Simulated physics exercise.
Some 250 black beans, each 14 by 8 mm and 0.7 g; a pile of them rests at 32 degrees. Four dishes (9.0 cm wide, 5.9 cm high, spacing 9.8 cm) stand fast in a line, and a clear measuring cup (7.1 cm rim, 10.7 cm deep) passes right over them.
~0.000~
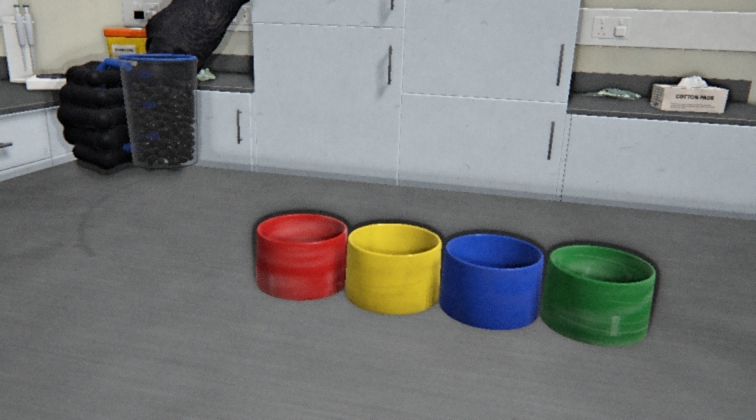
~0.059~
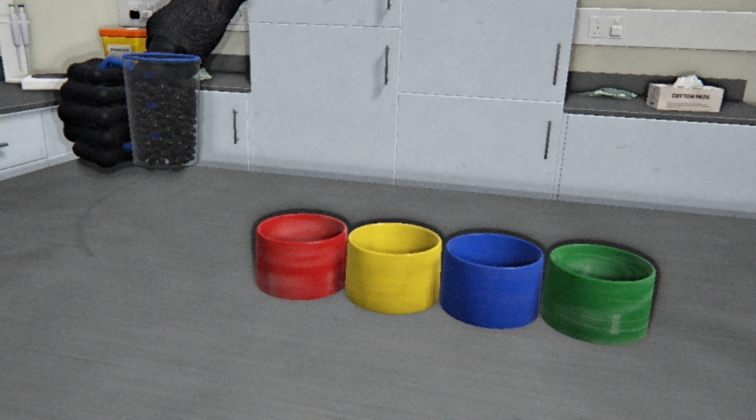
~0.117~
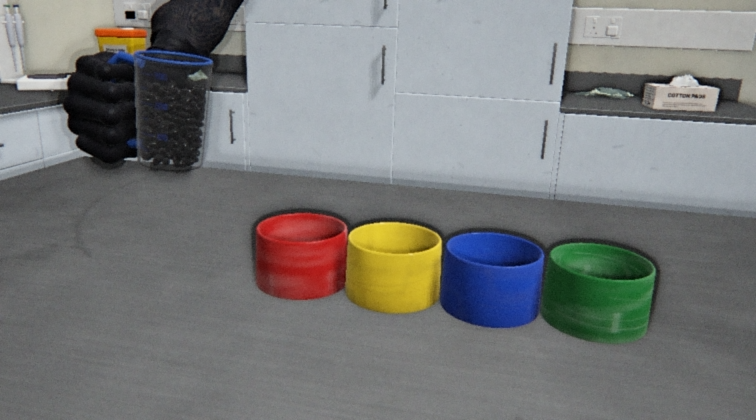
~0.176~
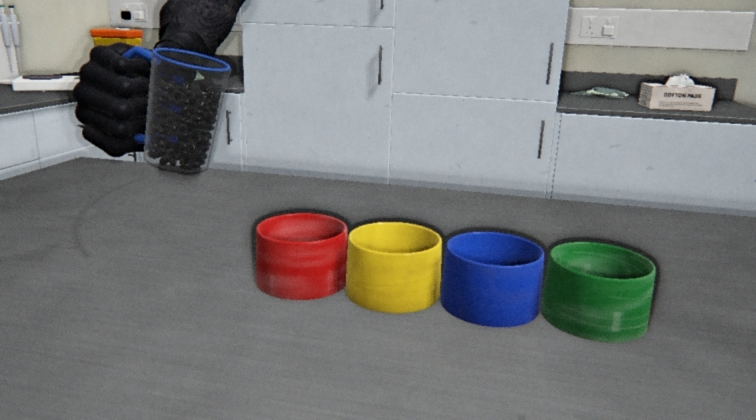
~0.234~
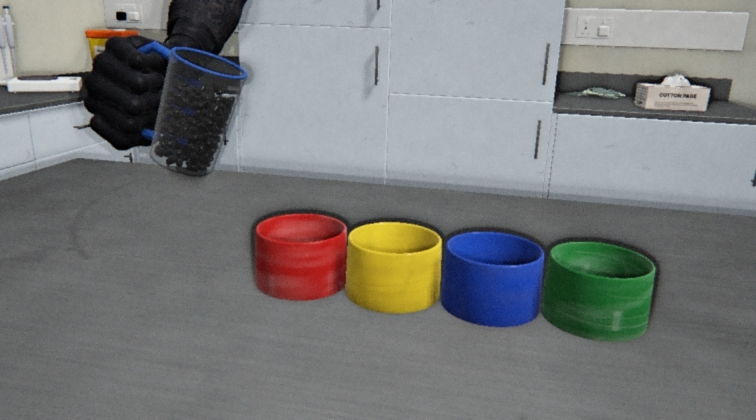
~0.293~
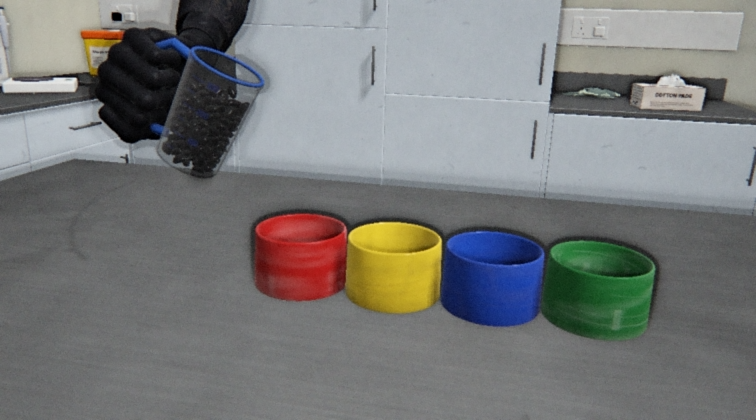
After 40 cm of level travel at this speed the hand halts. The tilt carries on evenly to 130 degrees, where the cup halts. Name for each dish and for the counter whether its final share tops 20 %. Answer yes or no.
Red: No, blue: Yes, green: No, yellow: No, counter: No.
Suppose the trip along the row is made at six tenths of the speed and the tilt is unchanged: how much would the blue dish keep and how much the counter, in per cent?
In that case blue 0, counter 10.
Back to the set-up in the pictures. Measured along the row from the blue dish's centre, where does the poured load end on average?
About 1 cm to its right.
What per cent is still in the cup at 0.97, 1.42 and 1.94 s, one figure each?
In turn: 95, 0, 0.
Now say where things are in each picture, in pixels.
The first frame shows cup at (162, 111), tilt 0 degrees, lip at (190, 59), moved 0.0 cm; middle of the pieces at (168, 124); red dish at (302, 229); yellow dish at (394, 239); blue dish at (494, 251); green dish at (601, 264).
The second frame shows cup at (164, 111), tilt 2 degrees, lip at (194, 60), moved 0.4 cm; middle of the pieces at (170, 124).
The third frame shows cup at (172, 111), tilt 7 degrees, lip at (207, 64), moved 1.4 cm; middle of the pieces at (177, 125).
The fourth frame shows cup at (184, 112), tilt 14 degrees, lip at (225, 70), moved 2.8 cm; middle of the pieces at (187, 126).
The fifth frame shows cup at (196, 114), tilt 20 degrees, lip at (242, 78), moved 4.2 cm; middle of the pieces at (197, 128).
The sixth frame shows cup at (208, 115), tilt 27 degrees, lip at (259, 86), moved 5.6 cm; middle of the pieces at (208, 129); red dish at (301, 229); yellow dish at (395, 238); blue dish at (494, 248); green dish at (601, 259). The cup turns about 115 degrees a second and travels 24 cm a second.
Then, at 0.97 s, tilt 106 degrees; cup holds 95 %, yellow 5 %.
After 1.42 s, tilt 130 degrees; cup holds 0 %, blue 90 %, yellow 5 %.
After 1.94 s, tilt 130 degrees; cup holds 0 %, blue 85 %, green 5 %, yellow 5 %.
By 2.9 s all is still; red 0 %, blue 85 %, green 5 %, yellow 5 %, counter 10 %.
